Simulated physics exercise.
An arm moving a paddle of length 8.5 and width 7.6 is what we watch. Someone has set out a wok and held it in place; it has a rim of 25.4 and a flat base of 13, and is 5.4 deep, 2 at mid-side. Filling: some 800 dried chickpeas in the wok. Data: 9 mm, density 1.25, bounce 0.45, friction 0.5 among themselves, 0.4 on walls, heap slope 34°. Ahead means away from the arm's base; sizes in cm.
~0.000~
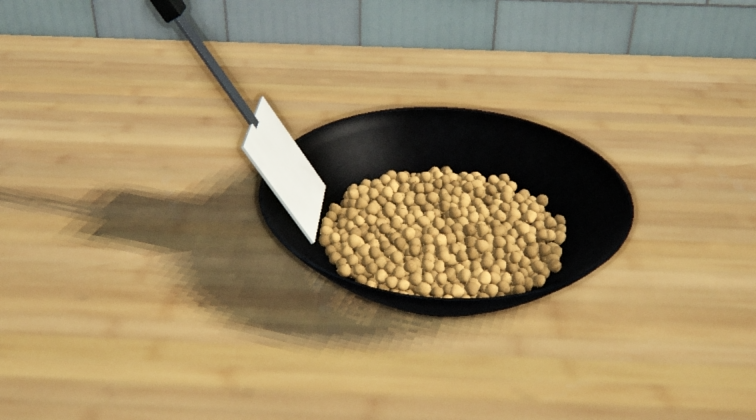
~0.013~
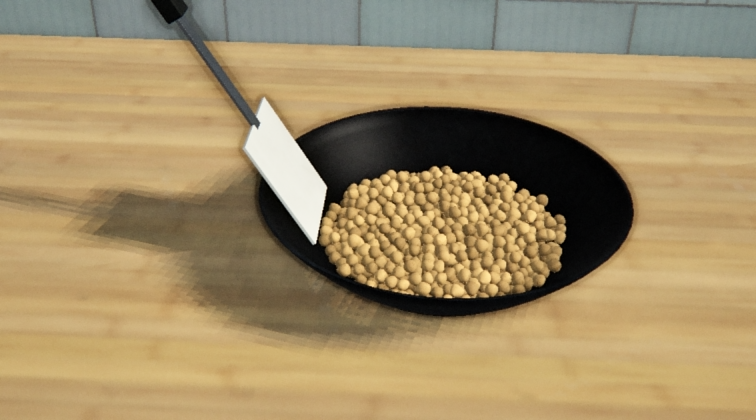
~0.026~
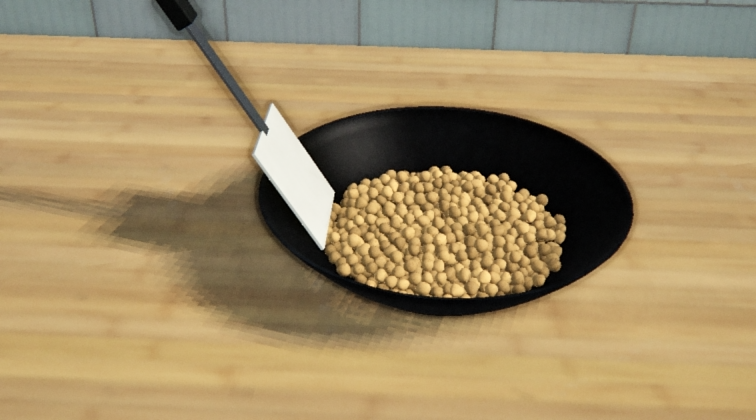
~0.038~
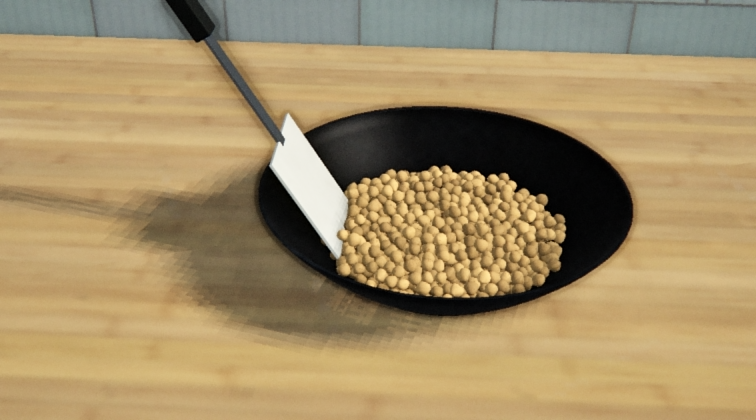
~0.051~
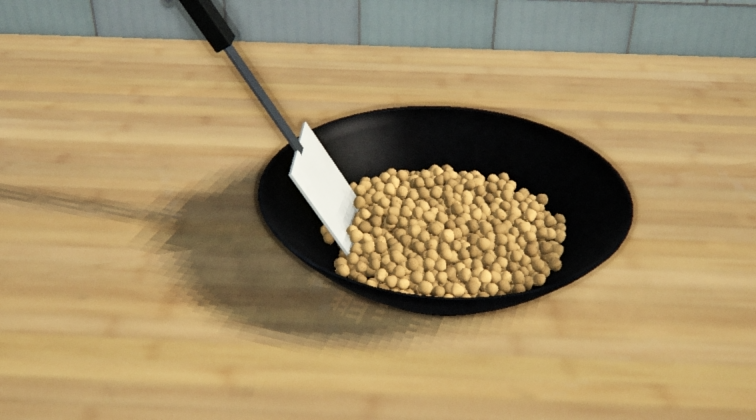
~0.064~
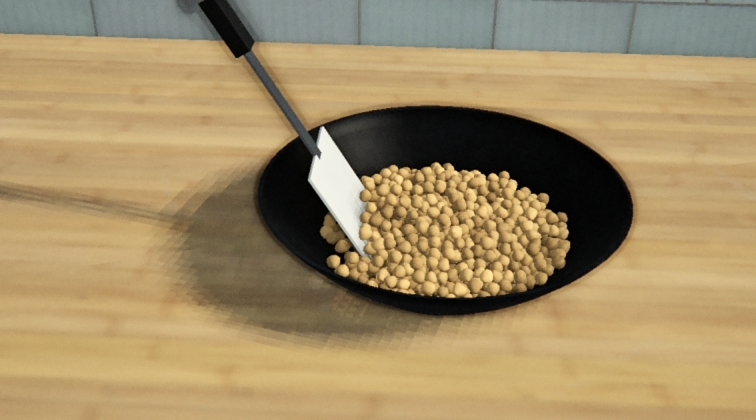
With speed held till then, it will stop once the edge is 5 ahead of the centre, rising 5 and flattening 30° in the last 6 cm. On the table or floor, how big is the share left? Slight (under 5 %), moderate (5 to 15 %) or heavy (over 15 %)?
Moderate.
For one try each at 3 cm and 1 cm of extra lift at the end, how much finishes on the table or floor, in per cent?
5 and 0 %.
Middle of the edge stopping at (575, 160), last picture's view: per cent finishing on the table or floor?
30 %, roughly.
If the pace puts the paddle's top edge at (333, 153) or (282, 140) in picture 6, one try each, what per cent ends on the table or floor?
First try about 15 %, second try about 0 %.
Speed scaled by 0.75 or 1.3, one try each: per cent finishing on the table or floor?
Near 5 and near 15 percent respectively.
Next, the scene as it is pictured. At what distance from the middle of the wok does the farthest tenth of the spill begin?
Around 55 centimetres from the centre.
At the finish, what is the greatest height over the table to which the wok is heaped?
5.5 cm.
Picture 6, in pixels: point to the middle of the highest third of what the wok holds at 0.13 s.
It is centred close to (482, 211).
After 0.10 s, sloping 58°, highest piece 8 above the table; 801 in the wok.
After 0.13 s, sloping 46°, highest piece 10 above the table; 800 in the wok, 1 on the blade or in flight.
After 0.34 s, sloping 29°, highest piece 10 above the table; 716 in the wok, 78 on the table or floor, 7 on the blade or in flight.
After 1.39 s, sloping 29°, highest piece 5 above the table; 716 in the wok, 85 on the table or floor.
In the end, 716 in the wok, 85 on the table or floor. That is 11 % on the table or floor.
